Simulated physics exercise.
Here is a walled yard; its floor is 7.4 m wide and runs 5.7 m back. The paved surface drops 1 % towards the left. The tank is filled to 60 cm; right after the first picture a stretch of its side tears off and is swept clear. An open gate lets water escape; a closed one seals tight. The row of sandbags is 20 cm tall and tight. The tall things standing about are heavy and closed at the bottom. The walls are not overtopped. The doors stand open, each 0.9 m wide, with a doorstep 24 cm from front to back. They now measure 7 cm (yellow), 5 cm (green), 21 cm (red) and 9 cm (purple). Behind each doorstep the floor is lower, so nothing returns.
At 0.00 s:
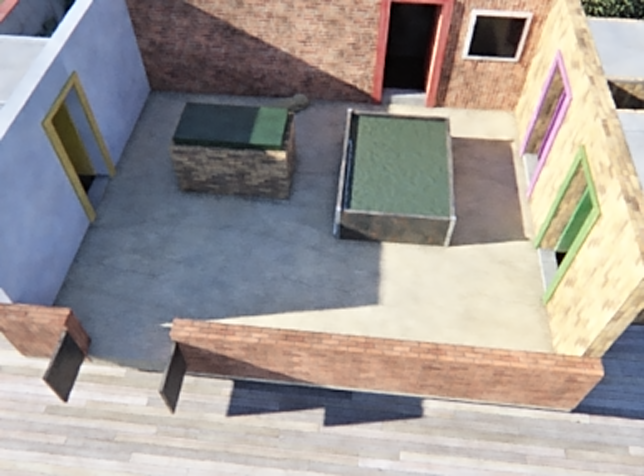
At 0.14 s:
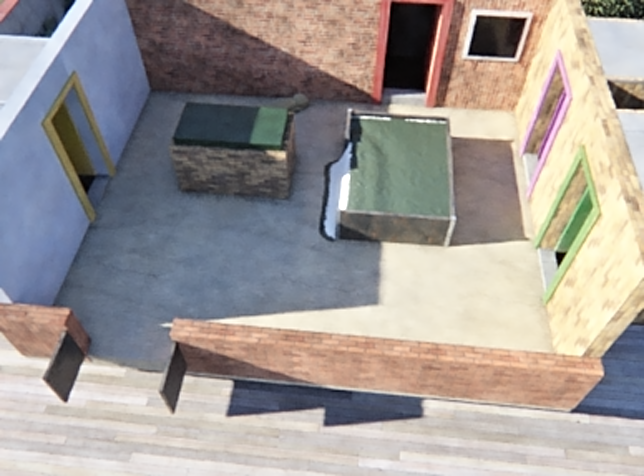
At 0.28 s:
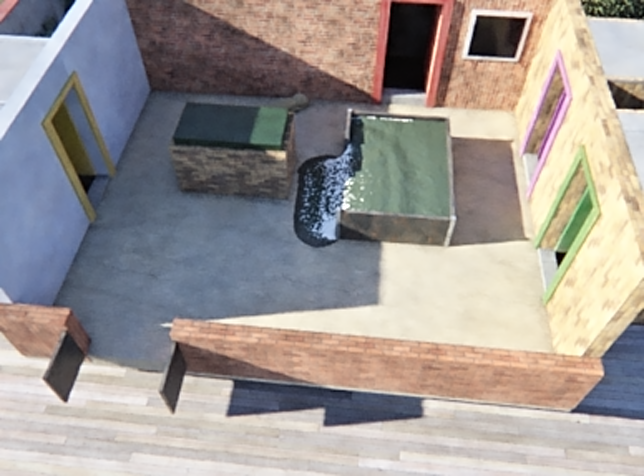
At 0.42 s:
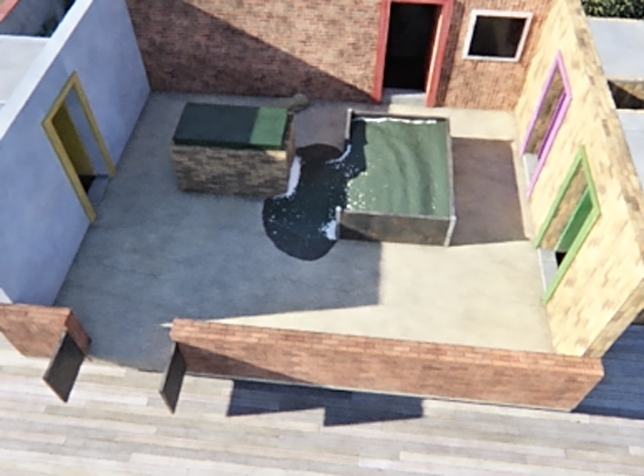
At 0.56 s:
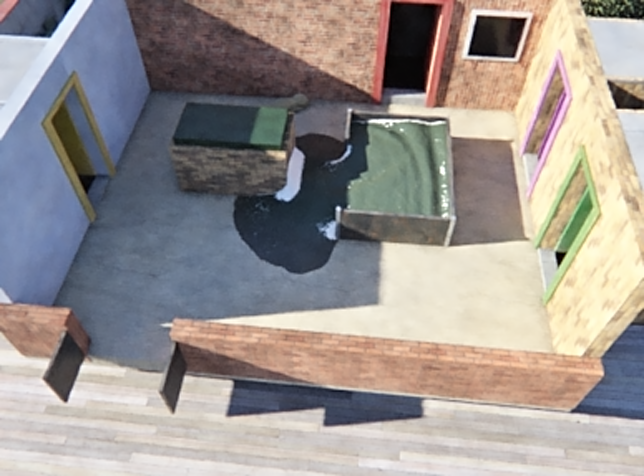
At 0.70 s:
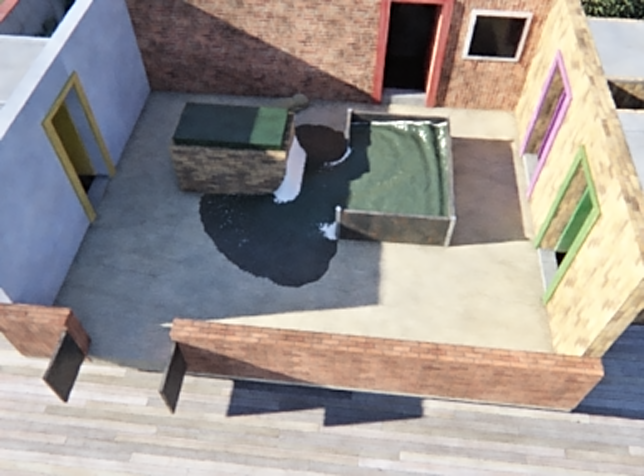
Dark water pours from the tank's left side and spreads leftward across the walled yard.
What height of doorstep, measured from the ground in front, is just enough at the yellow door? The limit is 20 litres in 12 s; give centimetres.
Some 12.5 cm above the ground.
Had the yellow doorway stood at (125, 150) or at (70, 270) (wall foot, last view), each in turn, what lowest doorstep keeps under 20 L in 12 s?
About 7.0 and 16 cm.
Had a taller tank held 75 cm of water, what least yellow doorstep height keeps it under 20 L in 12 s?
About 17 cm.
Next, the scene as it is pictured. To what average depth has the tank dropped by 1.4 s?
About 34 cm.
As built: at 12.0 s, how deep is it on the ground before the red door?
Some 5.0 cm.
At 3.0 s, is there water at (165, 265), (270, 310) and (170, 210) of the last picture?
In turn: Flooded, flooded, flooded.
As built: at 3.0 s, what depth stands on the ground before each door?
In cm: Yellow 14, green 0, red 8, purple 0.
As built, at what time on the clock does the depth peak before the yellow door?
Near 2.4 s.
After 1.4 s water covers 30 % of the floor, deepest (44 cm) near (291, 187); 9 cm at the yellow door, 0 litres in over its 7 cm doorstep.
After 3.0 s water covers 55 % of the floor, deepest (26 cm) near (59, 293); 14 cm at the yellow door, 47 litres in over its 7 cm doorstep.
After 12.0 s water covers 95 % of the floor, deepest (12 cm) near (128, 141); 8 cm at the yellow door, 83 litres in over its 7 cm doorstep.
At the yellow door as built, the water arrived by 1.3 s and peaked near 15 cm at 2.4 s.
With a doorstep of 10.5 cm, 35 litres would have come in within the 12 s; with 14 cm, 12 litres. So under 20 litres takes about 12.5 cm.
